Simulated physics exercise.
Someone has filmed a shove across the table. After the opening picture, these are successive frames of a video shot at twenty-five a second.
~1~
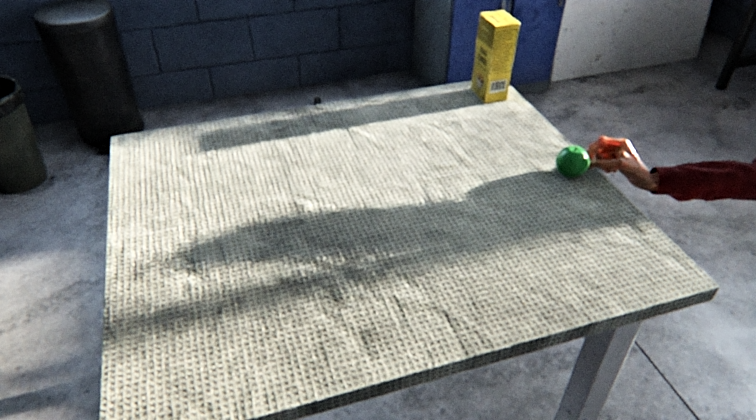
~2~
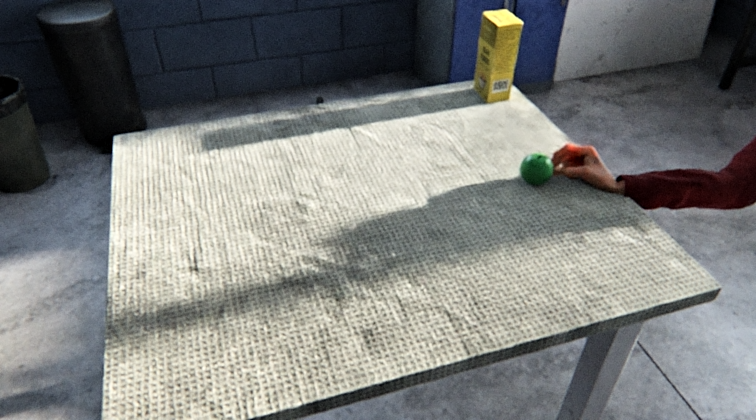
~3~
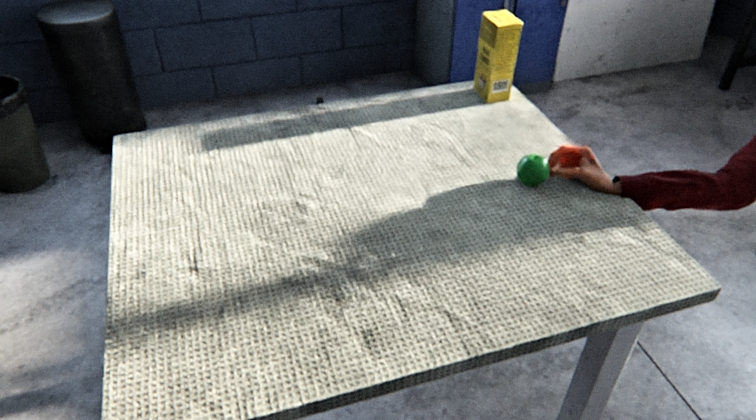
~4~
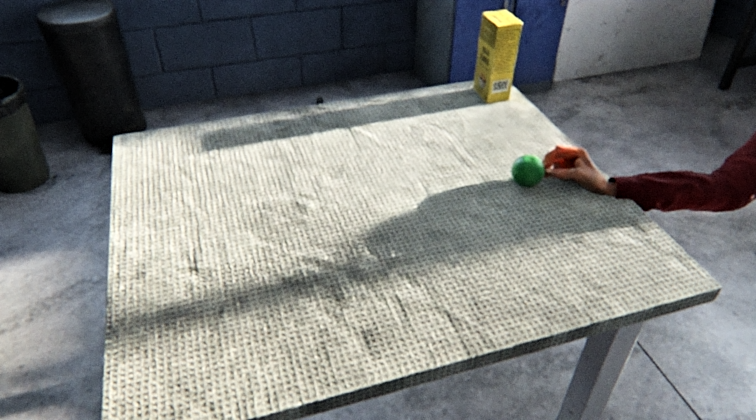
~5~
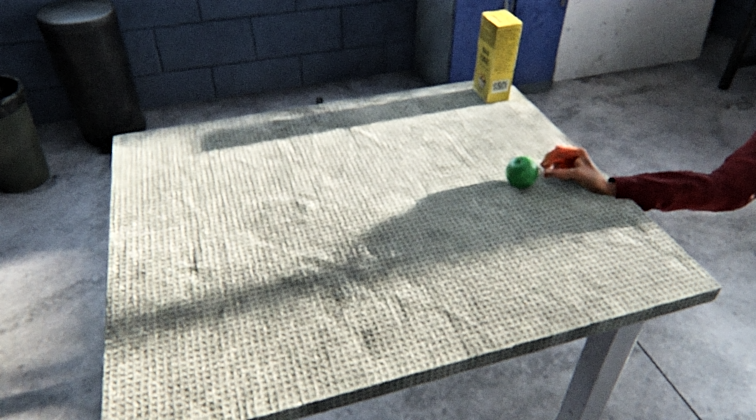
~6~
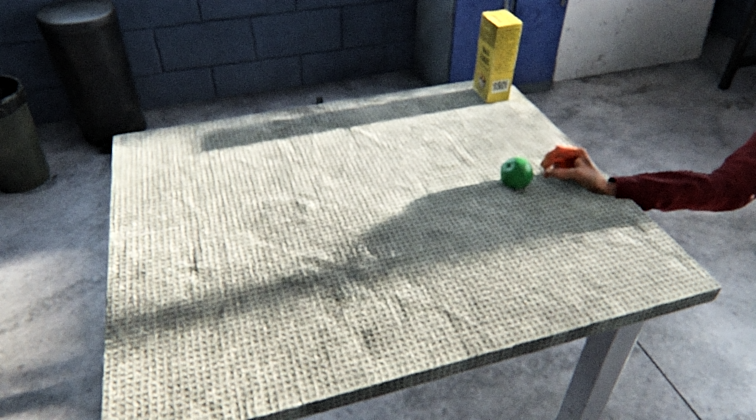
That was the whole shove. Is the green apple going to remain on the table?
The green apple remains on top.
Then, 0.10 s past the last view, green apple displaced about its own width near (504, 176).
Then, 0.20 s past the last view, green apple displaced about its own width near (494, 178).
Then, 0.40 s past the last view, green apple displaced well along near (477, 181).
Then, 0.60 s past the last view, green apple displaced well along near (469, 183).
Finally, moved from the start, green apple. Final places as the last picture's camera would see them, green apple near (467, 183).
